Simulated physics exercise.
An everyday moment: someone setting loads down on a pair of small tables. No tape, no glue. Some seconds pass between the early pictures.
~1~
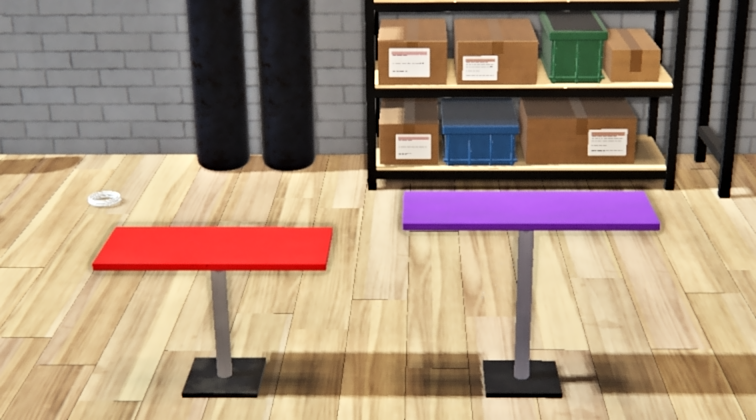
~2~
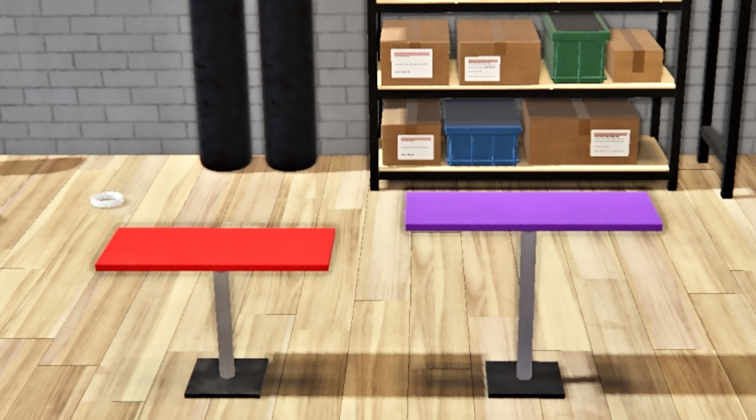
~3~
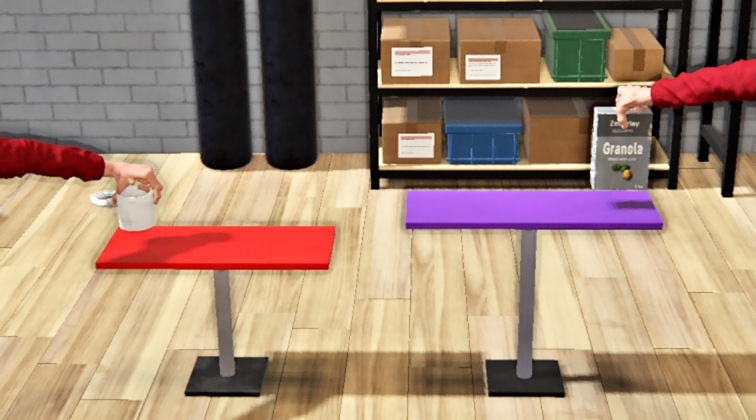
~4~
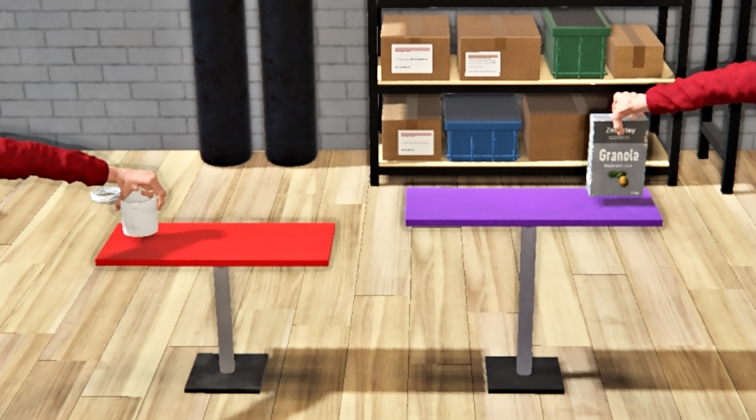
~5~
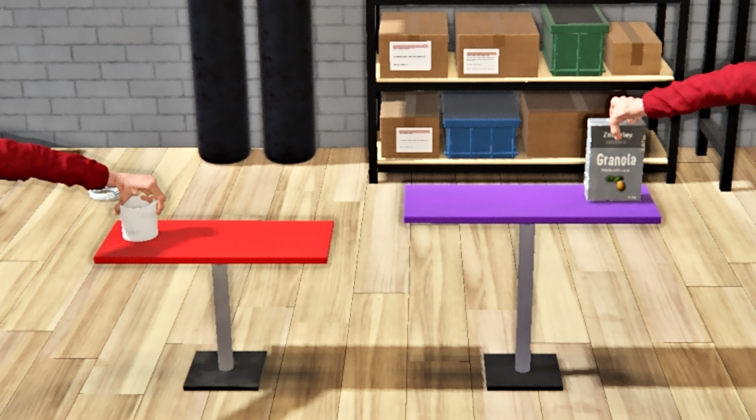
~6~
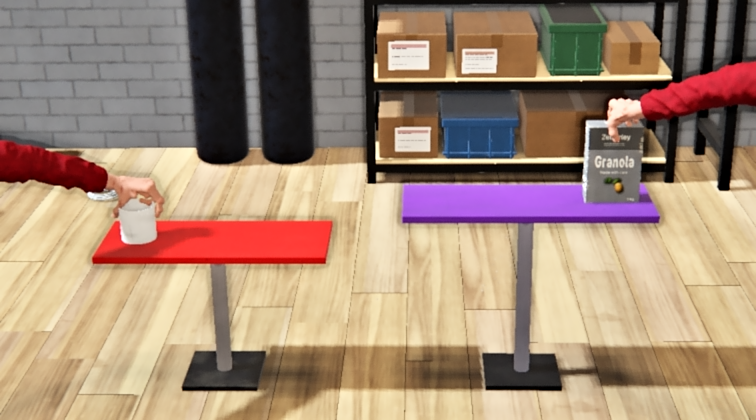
At the start, a red table and a taller purple table stand empty on a wooden floor. Two red-sleeved arms then reach in from opposite sides, the left hand lowering a pale beaker onto the red table and the right a granola packet onto the purple one, and both hands keep their grip.
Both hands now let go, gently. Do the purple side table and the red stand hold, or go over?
Here the purple side table holds firm, the red stand holds firm.
Then, 0.24 s after the last picture, purple side table at rest near (527, 203); red stand at rest near (216, 242).
At rest, the purple side table stays flat on its feet, near (527, 203); the red stand stays flat on its feet, near (216, 242).
